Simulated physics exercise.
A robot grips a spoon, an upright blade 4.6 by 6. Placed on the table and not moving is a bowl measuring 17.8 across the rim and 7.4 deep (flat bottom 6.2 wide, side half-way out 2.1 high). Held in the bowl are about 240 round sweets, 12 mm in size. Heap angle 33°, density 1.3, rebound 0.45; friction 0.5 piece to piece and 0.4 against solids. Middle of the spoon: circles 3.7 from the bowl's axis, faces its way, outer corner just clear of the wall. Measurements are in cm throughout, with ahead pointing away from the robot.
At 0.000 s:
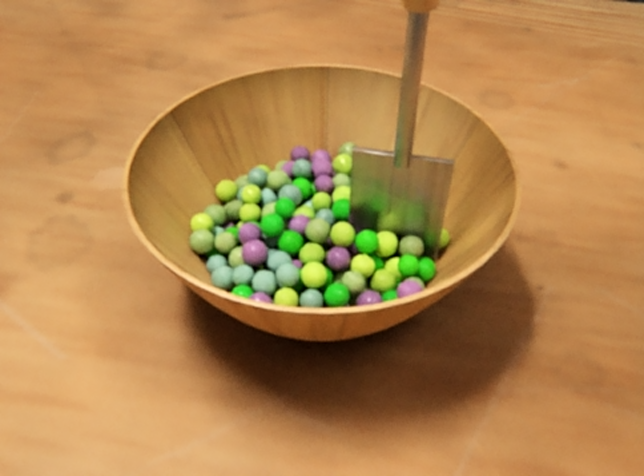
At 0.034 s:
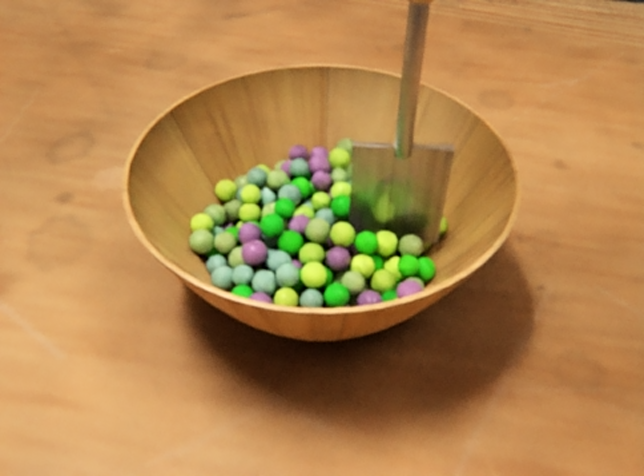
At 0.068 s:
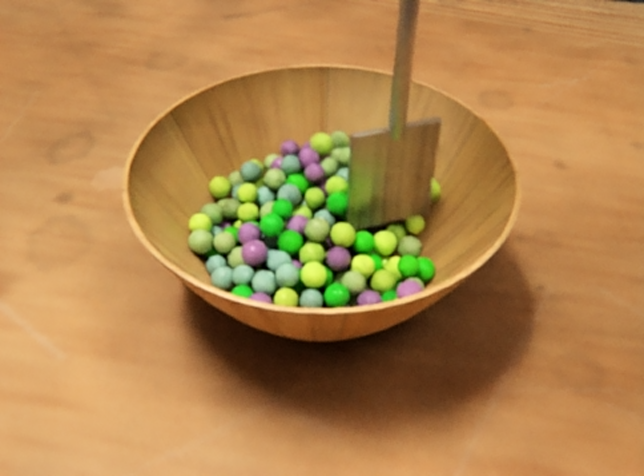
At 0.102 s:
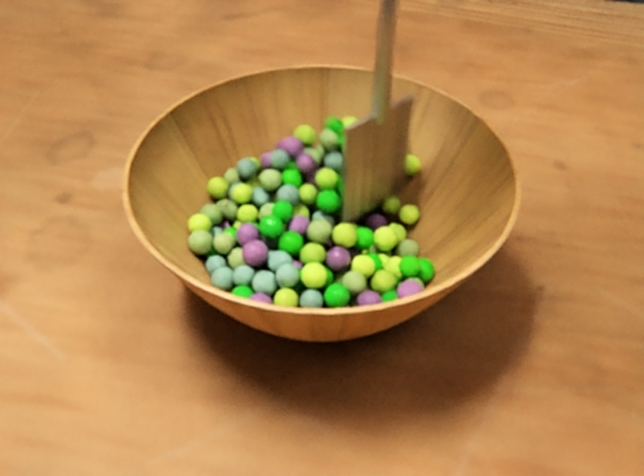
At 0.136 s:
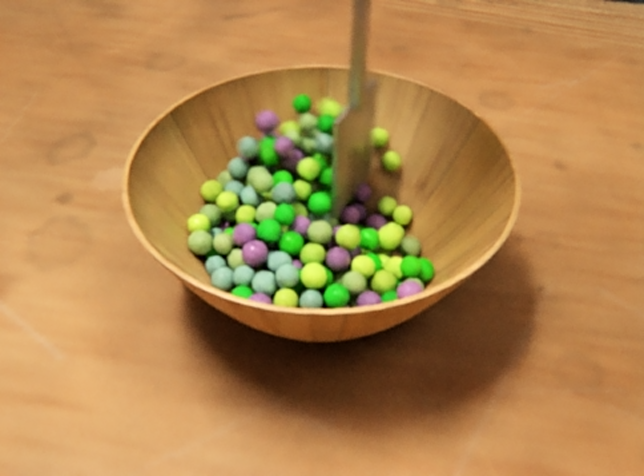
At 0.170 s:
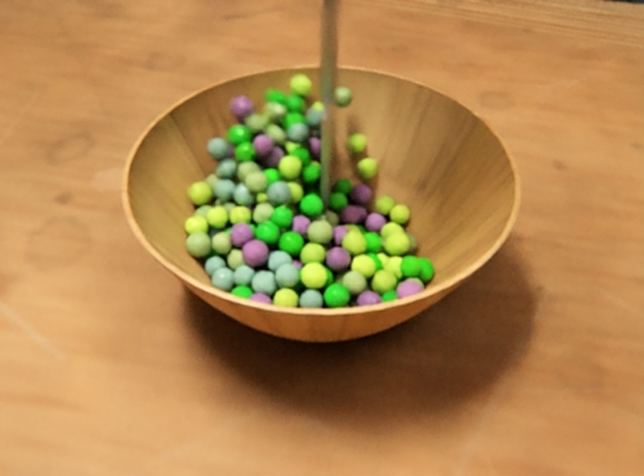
A flat metal blade sweeping leftward through green, purple and grey-blue balls in a wooden bowl, pushing them up the far side.
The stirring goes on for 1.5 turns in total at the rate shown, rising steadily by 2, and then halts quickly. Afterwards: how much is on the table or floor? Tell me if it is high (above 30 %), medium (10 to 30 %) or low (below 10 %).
It is low, below 10 %.
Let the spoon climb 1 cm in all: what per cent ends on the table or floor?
Result: Roughly 5 %.
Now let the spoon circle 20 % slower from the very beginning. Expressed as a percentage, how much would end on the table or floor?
That would be some 0 percent.
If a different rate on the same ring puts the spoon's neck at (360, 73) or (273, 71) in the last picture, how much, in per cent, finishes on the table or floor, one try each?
First try: About 0 %; second try: About 15 %.
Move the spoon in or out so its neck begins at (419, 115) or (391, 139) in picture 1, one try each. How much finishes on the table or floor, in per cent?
5 and 0 per cent.
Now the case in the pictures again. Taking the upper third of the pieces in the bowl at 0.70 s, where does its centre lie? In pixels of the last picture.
Centre estimate: (365, 184).
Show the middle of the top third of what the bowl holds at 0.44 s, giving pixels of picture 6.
Centre of upper third: Approx. (335, 275) px.
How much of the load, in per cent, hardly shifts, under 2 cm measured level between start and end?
Result: Close to 30 per cent of the load.
After 0.44 s, 269° round, highest piece 9 above the table; 240 in the bowl, 1 on the table or floor, 1 in flight or on the tool.
After 0.70 s, 81° round, highest piece 7 above the table; 238 in the bowl, 4 on the table or floor.
After 1.03 s, 180° round, highest piece 6 above the table; 238 in the bowl, 4 on the table or floor.
After 1.73 s, 180° round, highest piece 6 above the table; 238 in the bowl, 4 on the table or floor.
At rest, 238 in the bowl, 4 on the table or floor. That is 2 % on the table or floor.
